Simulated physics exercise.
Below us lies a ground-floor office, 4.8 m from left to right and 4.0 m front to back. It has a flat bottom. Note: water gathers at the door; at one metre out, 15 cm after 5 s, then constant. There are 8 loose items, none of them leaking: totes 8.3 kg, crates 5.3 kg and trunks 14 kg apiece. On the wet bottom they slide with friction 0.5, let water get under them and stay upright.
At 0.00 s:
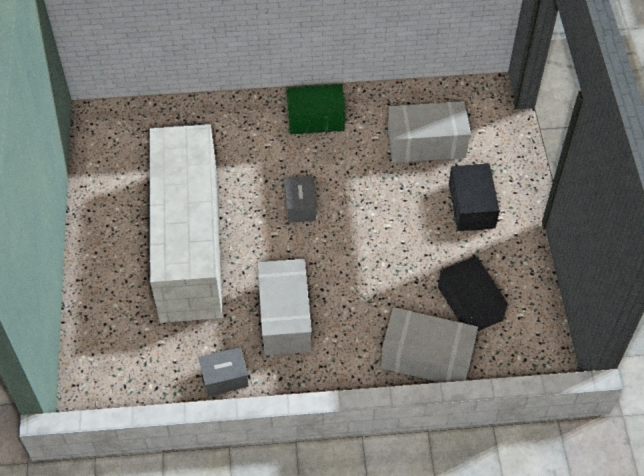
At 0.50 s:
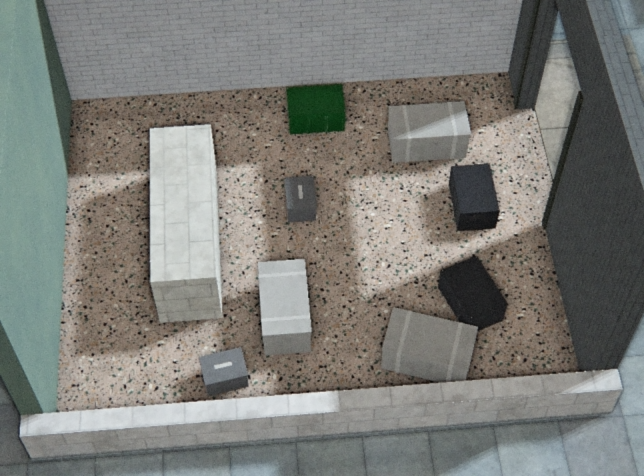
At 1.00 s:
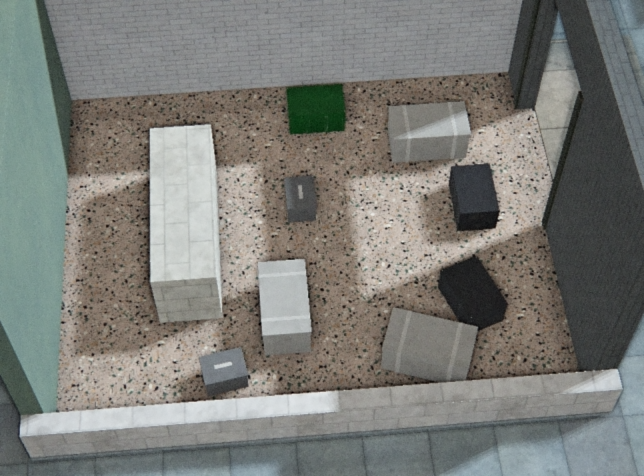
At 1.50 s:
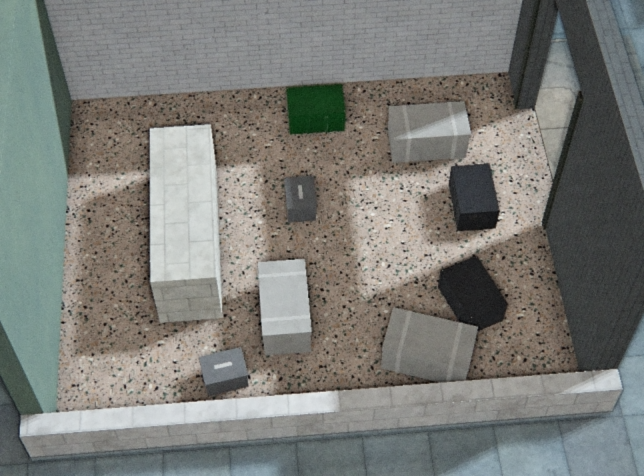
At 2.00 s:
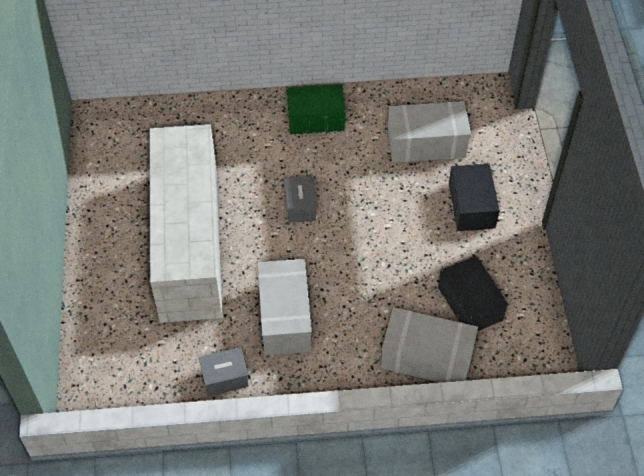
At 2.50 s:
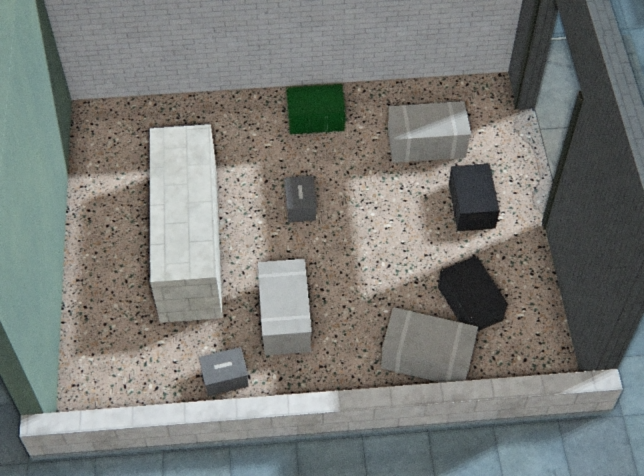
Open-topped room seen from above, its scattered boxes staying still on the speckled floor as bluish water spreads across paving outside.
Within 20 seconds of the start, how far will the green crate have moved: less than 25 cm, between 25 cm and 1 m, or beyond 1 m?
Beyond 1 m.
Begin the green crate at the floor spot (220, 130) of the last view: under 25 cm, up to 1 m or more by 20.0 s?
It goes a long way.
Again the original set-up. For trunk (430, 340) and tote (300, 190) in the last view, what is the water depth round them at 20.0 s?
Depths: Near 9 cm, then near 11 cm.
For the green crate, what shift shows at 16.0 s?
Shift: About 350 cm.
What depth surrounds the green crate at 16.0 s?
Somewhere close to 11 cm.
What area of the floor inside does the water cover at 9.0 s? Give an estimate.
My estimate is roughly 15 m2.
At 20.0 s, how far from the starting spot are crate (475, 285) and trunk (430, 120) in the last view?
First 80 cm, then 350 cm.
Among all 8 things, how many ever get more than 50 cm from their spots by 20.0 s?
By my tally, 8.
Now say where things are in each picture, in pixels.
The green crate at (316, 100) rests on the ground; 0.0 m2 under water; 0 of 8 have shifted, in the first frame.
The green crate at (316, 100) rests on the ground; 0.0 m2 under water; 0 of 8 have shifted, in the second frame.
The green crate at (316, 100), on the bottom; 0.0 m2 under water; 0 of 8 have shifted, in the third frame.
The green crate at (316, 100) rests on the ground; water covers 0.0 m2; 0 of 8 have shifted, in the fourth frame.
The green crate at (316, 100), on the bottom; water covers 0.0 m2; 0 of 8 have shifted, in the fifth frame.
The green crate at (316, 100) rests on the ground; water covers 0.0 m2; 0 of 8 have shifted, in the sixth frame.
After 4.0 s the green crate is near (316, 100), 0.0 m from its start, aground; 0 afloat.
After 9.0 s the green crate is near (207, 112), 1.2 m from its start, afloat; 4 afloat.
After 16.0 s the green crate is near (124, 324), 3.3 m from its start, afloat; 8 afloat.
After 20.0 s the green crate is near (241, 380), 3.4 m from its start, afloat; 8 afloat.
